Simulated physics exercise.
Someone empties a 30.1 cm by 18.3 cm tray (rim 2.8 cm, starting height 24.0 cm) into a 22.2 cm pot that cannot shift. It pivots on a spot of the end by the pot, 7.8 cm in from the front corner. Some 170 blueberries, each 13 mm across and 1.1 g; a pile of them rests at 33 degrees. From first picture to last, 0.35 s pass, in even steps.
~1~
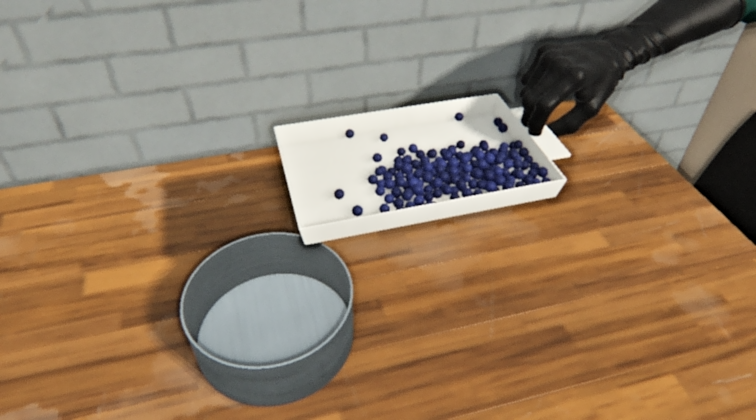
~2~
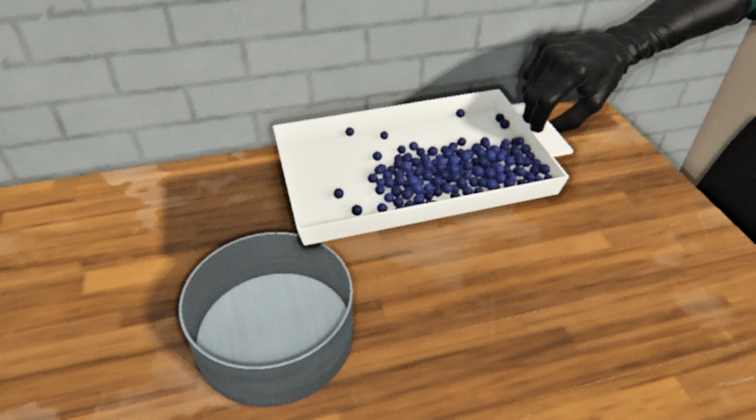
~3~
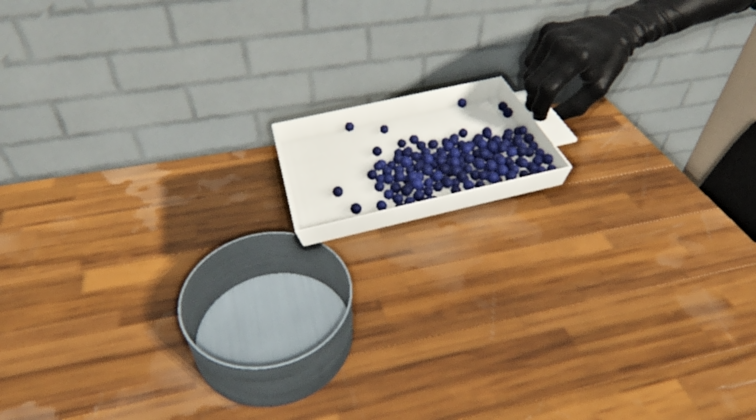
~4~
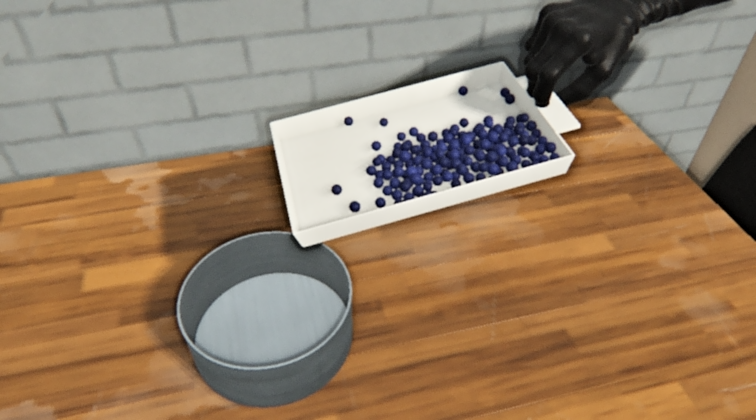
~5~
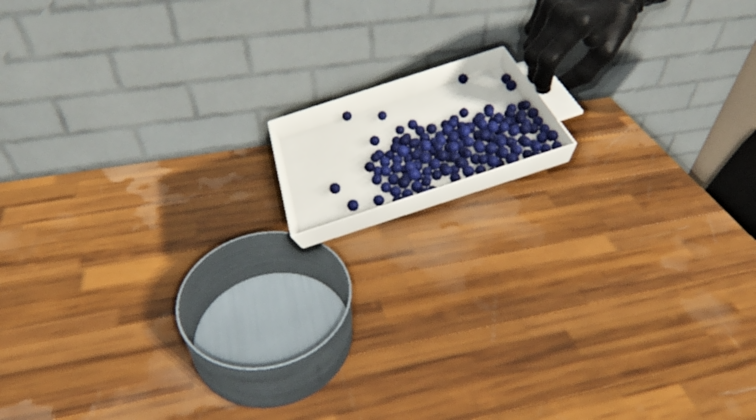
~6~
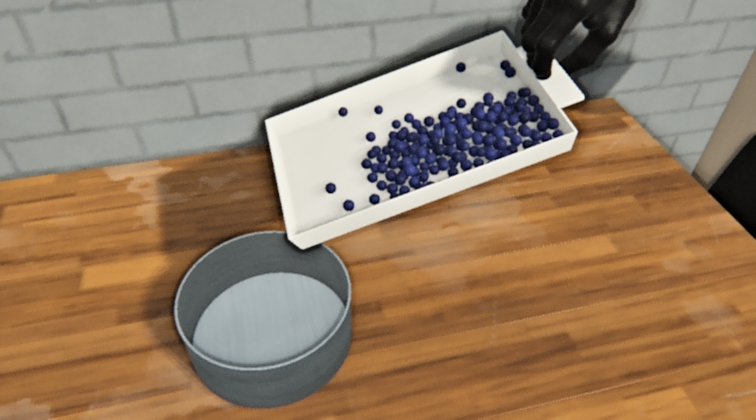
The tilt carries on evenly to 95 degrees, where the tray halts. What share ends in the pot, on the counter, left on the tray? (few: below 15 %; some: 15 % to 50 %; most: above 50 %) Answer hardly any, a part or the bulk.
Pot the bulk, counter hardly any, tray hardly any.
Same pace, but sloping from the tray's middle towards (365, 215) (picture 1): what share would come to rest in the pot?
About 70 per cent.
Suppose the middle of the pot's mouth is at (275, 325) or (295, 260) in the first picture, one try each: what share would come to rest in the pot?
Some 95 and 40 per cent.
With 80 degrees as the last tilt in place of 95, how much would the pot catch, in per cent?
Then about 15 per cent.
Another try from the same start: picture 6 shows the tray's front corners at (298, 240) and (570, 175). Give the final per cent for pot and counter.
Pot 40, counter 60.
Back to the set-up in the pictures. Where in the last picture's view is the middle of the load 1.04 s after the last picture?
At about (301, 184).
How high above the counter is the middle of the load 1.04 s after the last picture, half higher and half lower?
Some 30 cm.
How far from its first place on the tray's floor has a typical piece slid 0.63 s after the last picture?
Roughly 10 cm.
Then, 0.63 s after the last picture, tilt 54 degrees; the tray holds 100 %, the pot 0 %.
Then, 1.04 s after the last picture, tilt 78 degrees; the tray holds 90 %, the pot 10 %.
Then, 1.54 s after the last picture, tilt 95 degrees; the tray holds 40 %, the pot 20 %.
In the end, pot 90 %, counter 5 %, tray 0 %.
